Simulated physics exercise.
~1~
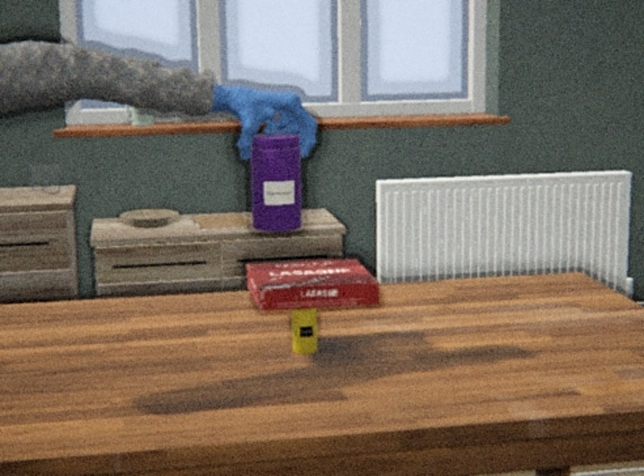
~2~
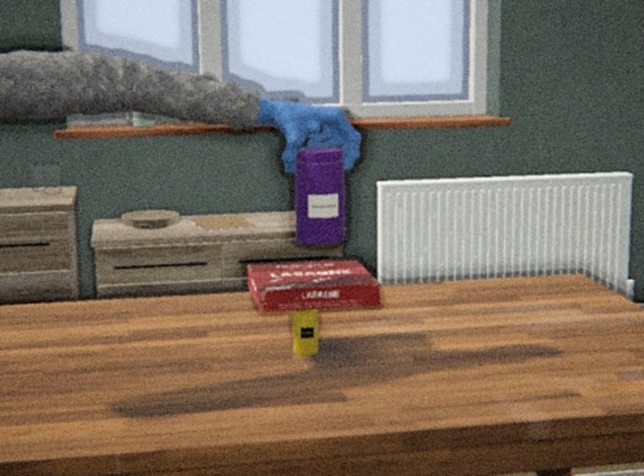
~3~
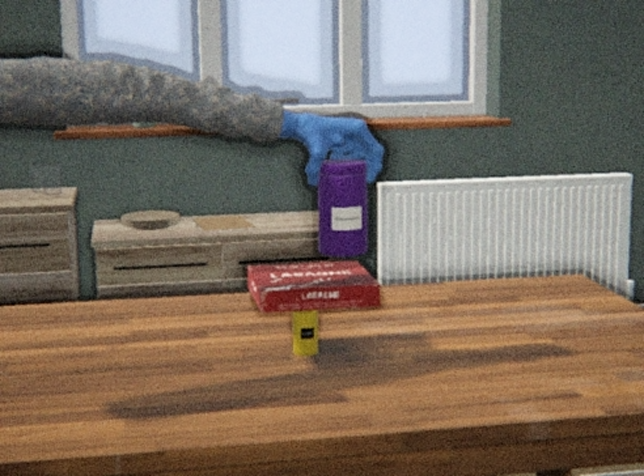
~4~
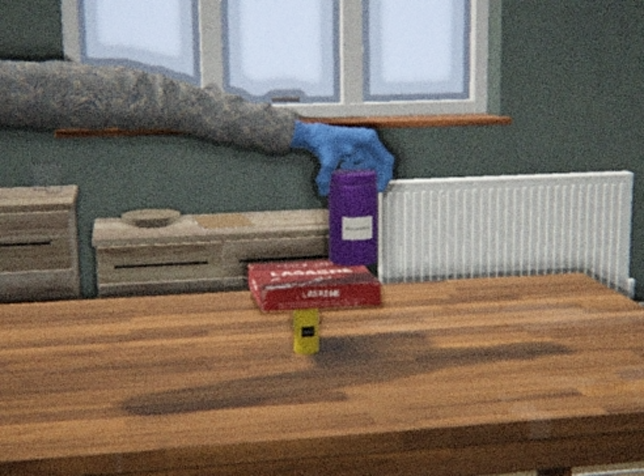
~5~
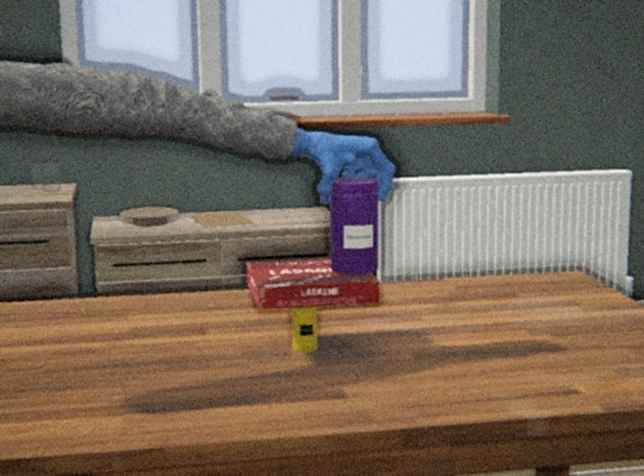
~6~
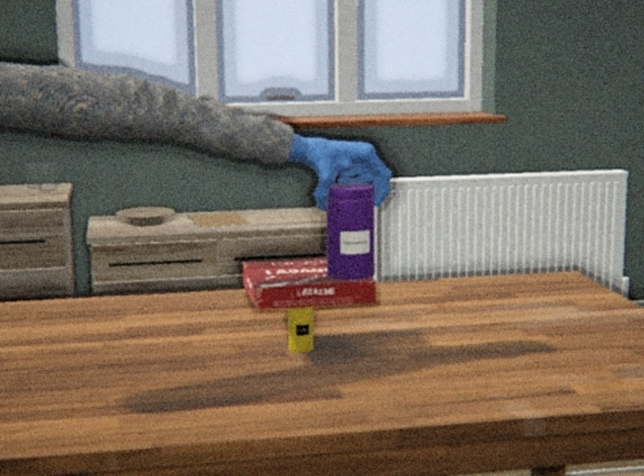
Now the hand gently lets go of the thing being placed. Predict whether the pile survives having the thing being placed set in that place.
It does not stay steady.
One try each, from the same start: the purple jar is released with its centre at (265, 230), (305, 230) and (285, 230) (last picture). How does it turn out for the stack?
Try 1: Topples; try 2: Stands; try 3: Stands.
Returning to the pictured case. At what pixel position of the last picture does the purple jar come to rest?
It ends up close to (436, 334).
Then, 0.40 s later than the last frame, purple jar now fallen; red packet tilted by 55°; yellow shaker tilted by 17°.
Then, 0.50 s later than the last frame, red packet now fallen; yellow shaker tilted by 55°.
When it is over, fallen, purple jar and red packet; lying over in the stack, yellow shaker. End places, in pixels of the last picture, purple jar near (436, 334). The stack gives way.
